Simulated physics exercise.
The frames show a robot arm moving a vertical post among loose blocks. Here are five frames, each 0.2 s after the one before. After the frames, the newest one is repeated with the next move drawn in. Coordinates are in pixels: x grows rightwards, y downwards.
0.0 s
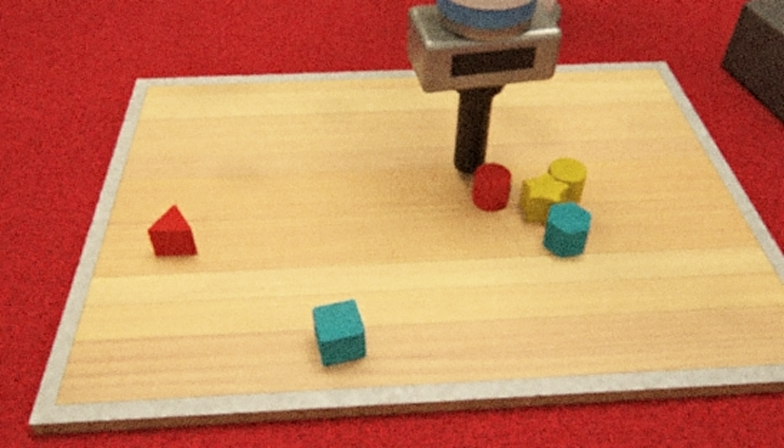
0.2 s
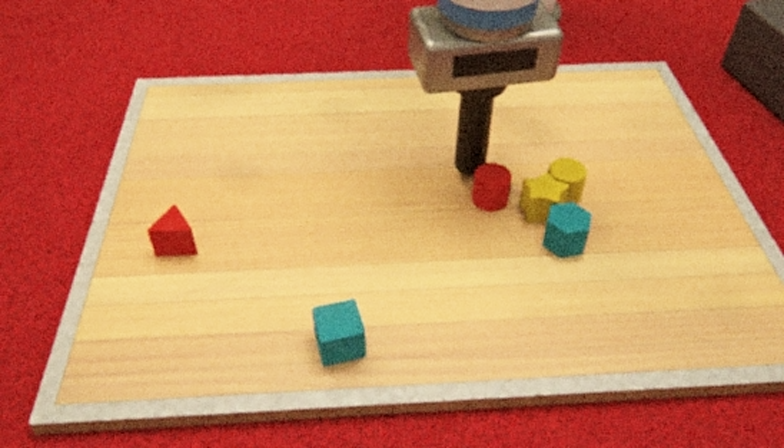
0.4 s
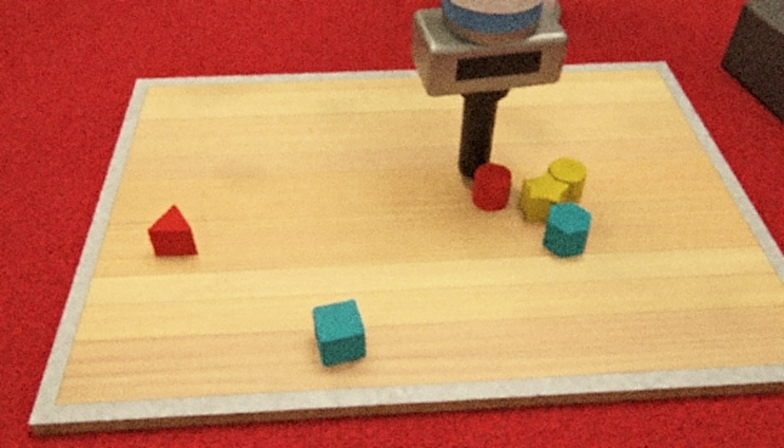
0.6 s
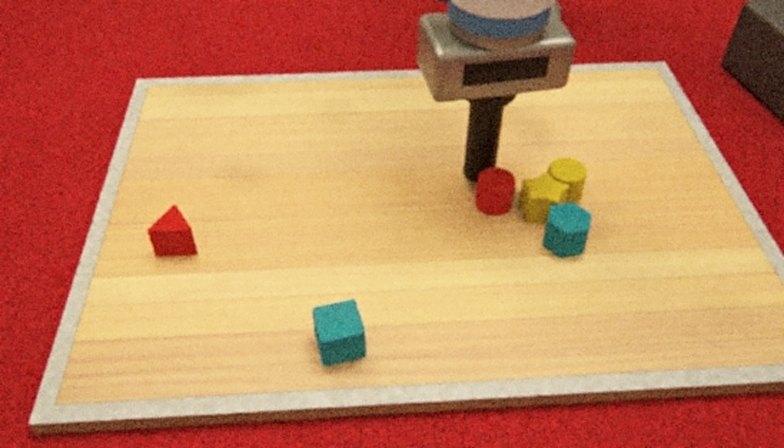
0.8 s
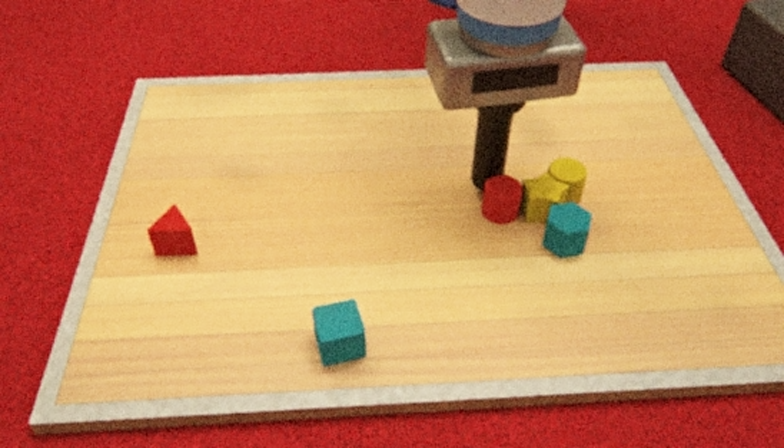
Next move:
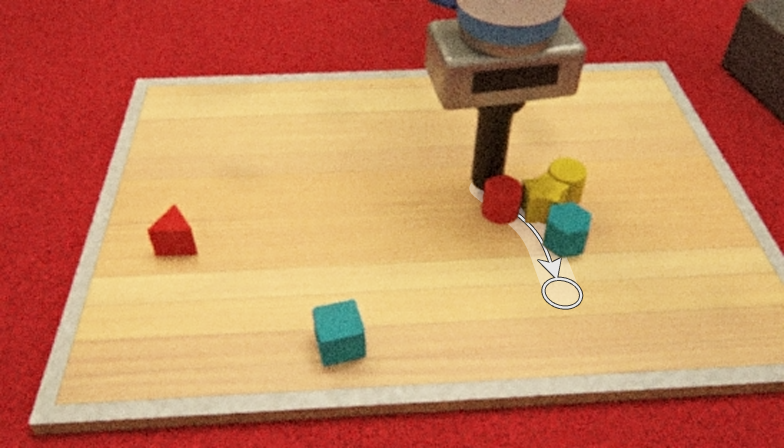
In the video, a robot arm's dark vertical post starts beside a red disc on a wooden board, then moves slightly right and toward the viewer, nudging the disc closer to a yellow star while the other blocks stay still.
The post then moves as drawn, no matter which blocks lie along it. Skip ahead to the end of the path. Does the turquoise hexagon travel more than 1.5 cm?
Yes.
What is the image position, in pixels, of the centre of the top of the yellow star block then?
I think it will end close to (576, 196).
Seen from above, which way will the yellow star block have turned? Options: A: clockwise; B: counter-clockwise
My pick is B.
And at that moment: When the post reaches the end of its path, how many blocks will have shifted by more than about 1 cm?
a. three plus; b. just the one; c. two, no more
a - three plus.
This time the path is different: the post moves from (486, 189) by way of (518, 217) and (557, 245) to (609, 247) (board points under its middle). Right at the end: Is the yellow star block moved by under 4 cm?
Short answer: Yes.
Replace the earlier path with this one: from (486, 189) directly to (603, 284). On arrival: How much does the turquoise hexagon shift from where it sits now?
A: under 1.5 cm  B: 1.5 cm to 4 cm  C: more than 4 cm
C.
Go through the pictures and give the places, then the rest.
The first frame shows lower end of the post at (469, 165), tops of blocks, red disc at (493, 174), yellow star block at (546, 186), yellow disc at (568, 169), turquoise hexagon at (570, 217).
The second frame shows post at (470, 166), blocks as before.
The third frame shows post at (473, 169), blocks as before.
The fourth frame shows post at (479, 175), red disc at (497, 178).
The fifth frame shows post at (487, 182), red disc at (504, 186), yellow star block at (546, 186), yellow disc at (568, 169), turquoise hexagon at (570, 217).
The drawn path runs from (486, 189) through (520, 217) and (546, 252) to (562, 293).
On the path given first. One third of the way, post at (522, 210); red disc at (523, 217); yellow star block at (567, 193), turned 35° anticlockwise; turquoise hexagon at (582, 224), turned 20° clockwise.
Two thirds of the way, post at (548, 245); red disc at (524, 243); yellow star block at (576, 196), turned 65° anticlockwise; turquoise hexagon at (592, 229), turned 45° clockwise.
At the end, post at (564, 286); red disc at (521, 249); yellow star block at (576, 196), turned 65° anticlockwise; yellow disc not moved; turquoise hexagon at (594, 230), turned 40° clockwise.
